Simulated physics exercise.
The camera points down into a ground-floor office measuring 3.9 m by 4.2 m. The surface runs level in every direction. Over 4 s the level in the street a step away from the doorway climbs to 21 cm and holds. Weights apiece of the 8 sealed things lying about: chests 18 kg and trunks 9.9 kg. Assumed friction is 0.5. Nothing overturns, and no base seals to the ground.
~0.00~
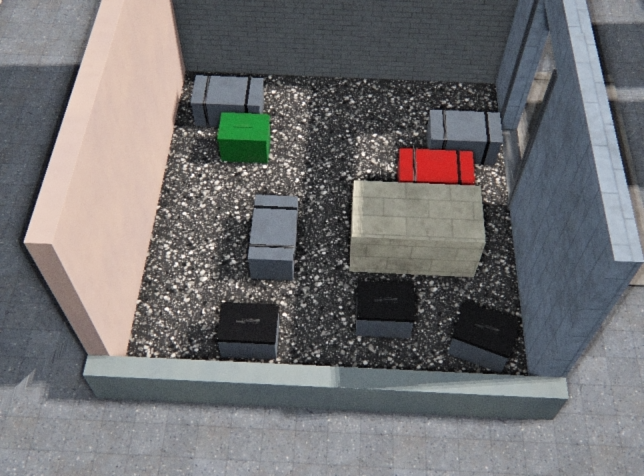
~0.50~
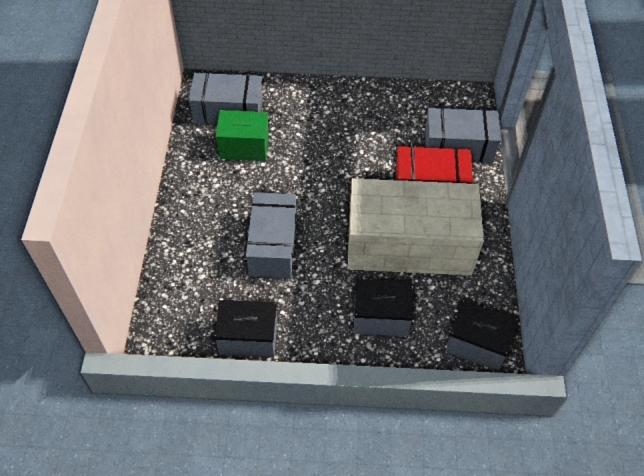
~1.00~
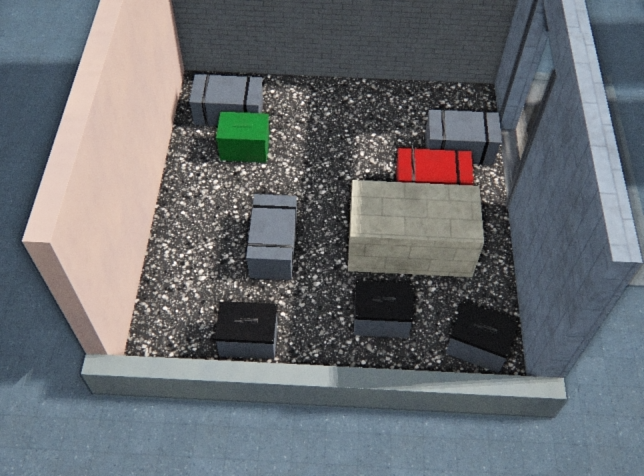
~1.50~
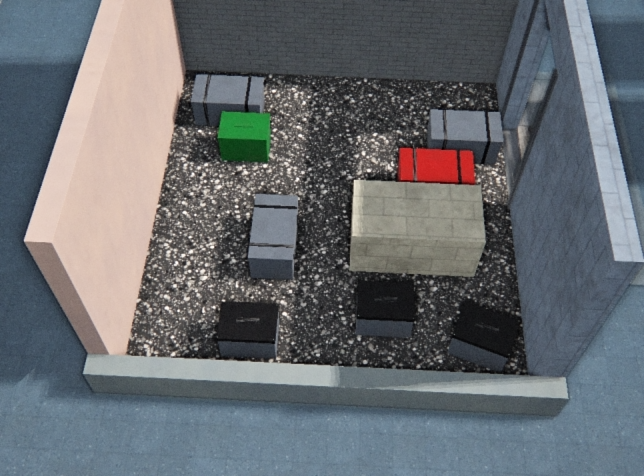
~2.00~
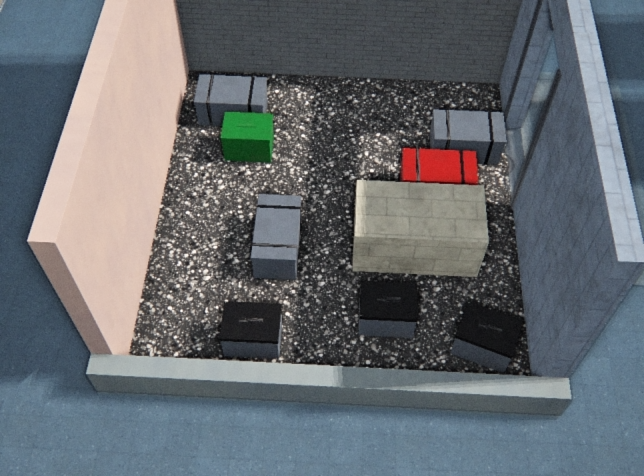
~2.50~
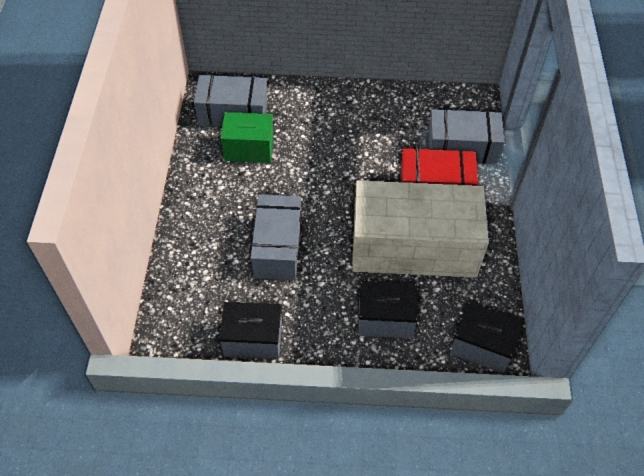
A roofless room with a pale block, a green chest, a red trunk and other boxes sat still as water spread over the ground outside, then a little showed inside by the right wall.
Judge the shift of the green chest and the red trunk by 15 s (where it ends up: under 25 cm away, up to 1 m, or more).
By then the green chest covers a big distance and the red trunk covers a big distance.
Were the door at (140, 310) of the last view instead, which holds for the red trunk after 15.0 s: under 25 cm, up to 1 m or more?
Red trunk: Small shift.
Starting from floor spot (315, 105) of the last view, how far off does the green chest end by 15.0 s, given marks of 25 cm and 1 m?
By then it winds up well off.
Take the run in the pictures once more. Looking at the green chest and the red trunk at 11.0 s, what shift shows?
About 200 cm and 250 cm, respectively.
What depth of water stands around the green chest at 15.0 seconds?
Depth approx. 13 cm.
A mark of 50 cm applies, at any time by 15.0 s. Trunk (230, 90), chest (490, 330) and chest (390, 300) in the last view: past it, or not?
Going one by one, I get above, within and above.
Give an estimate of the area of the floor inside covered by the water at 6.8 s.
About 11.5 m2.
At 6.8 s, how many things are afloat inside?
It comes to 3.
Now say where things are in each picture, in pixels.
The first frame shows the green chest at (244, 126), on the bottom; the red trunk at (437, 166) rests on the ground; water covers 0.0 m2; 0 of 8 have shifted.
The second frame shows the green chest at (242, 124) rests on the ground; the red trunk at (435, 164) rests on the ground; water covers 0.0 m2; 0 of 8 have shifted.
The third frame shows the green chest at (243, 126), on the bottom; the red trunk at (435, 166), on the bottom; water covers 0.0 m2; 0 of 8 have shifted.
The fourth frame shows the green chest at (244, 126) rests on the ground; the red trunk at (437, 165) rests on the ground; 0.0 m2 under water; 0 of 8 have shifted.
The fifth frame shows the green chest at (247, 126), on the bottom; the red trunk at (440, 165) rests on the ground; 0.0 m2 under water; 0 of 8 have shifted.
The sixth frame shows the green chest at (247, 126), on the bottom; the red trunk at (440, 166), on the bottom; 0.3 m2 under water; 0 of 8 have shifted.
After 3.5 s the green chest is near (247, 126), 0.0 m from its start, aground; the red trunk is near (426, 169), 0.2 m from its start, aground; 0 afloat.
After 6.8 s the green chest is near (228, 127), 0.2 m from its start, aground; the red trunk is near (194, 172), 2.7 m from its start, afloat; 3 afloat.
After 11.0 s the green chest is near (196, 297), 2.2 m from its start, afloat; the red trunk is near (252, 298), 2.6 m from its start, afloat; 5 afloat.
After 15.0 s the green chest is near (356, 333), 2.8 m from its start, afloat; the red trunk is near (388, 289), 1.7 m from its start, afloat; 8 afloat.
